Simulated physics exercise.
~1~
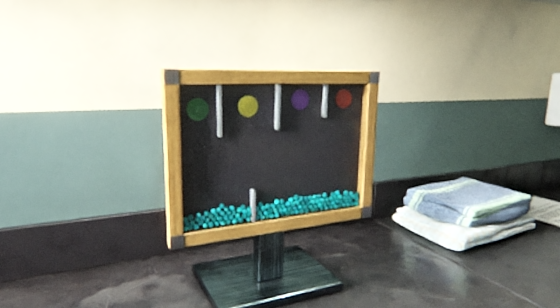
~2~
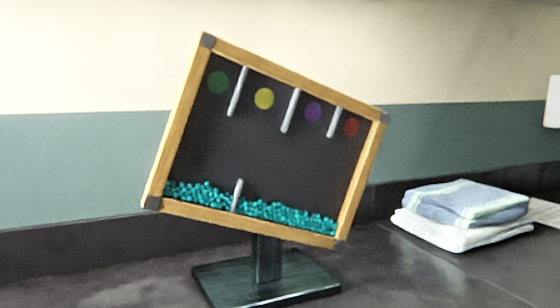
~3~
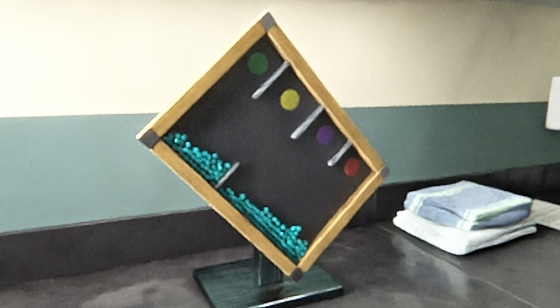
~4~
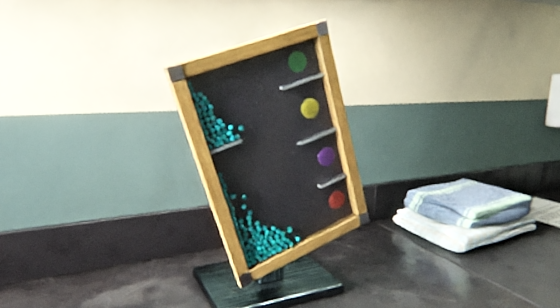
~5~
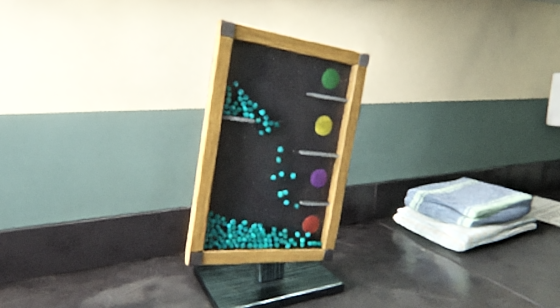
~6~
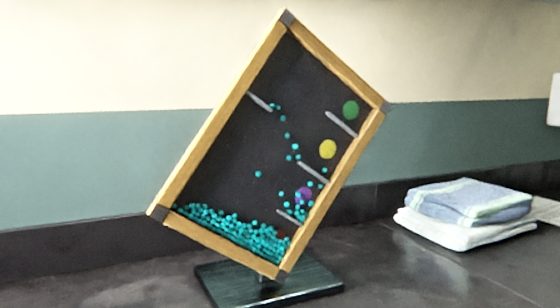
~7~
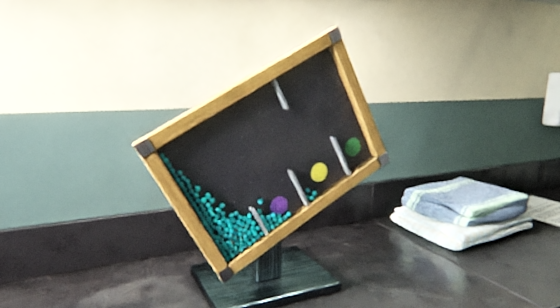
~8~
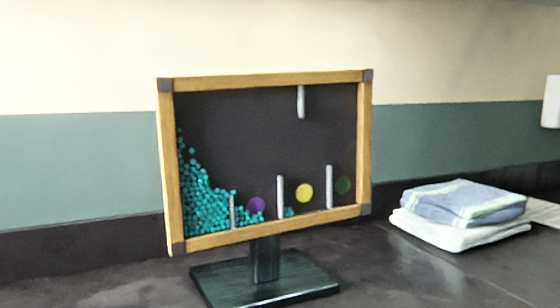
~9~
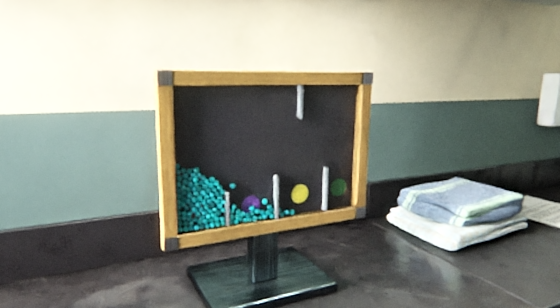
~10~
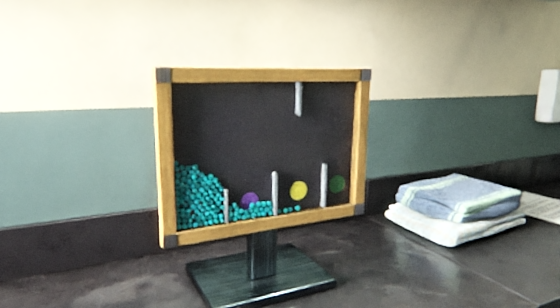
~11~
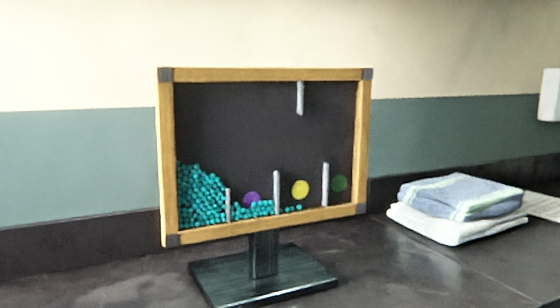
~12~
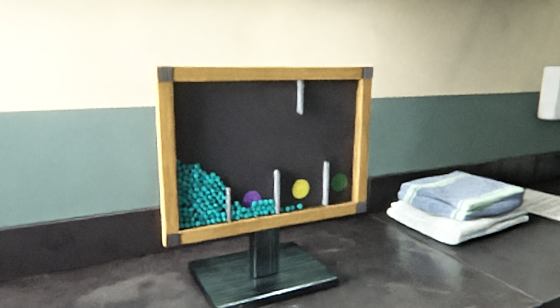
Wood-framed box of turquoise beads turning clockwise upside down on a stand, beads tumbling past partitions and settling heaped at lower left.
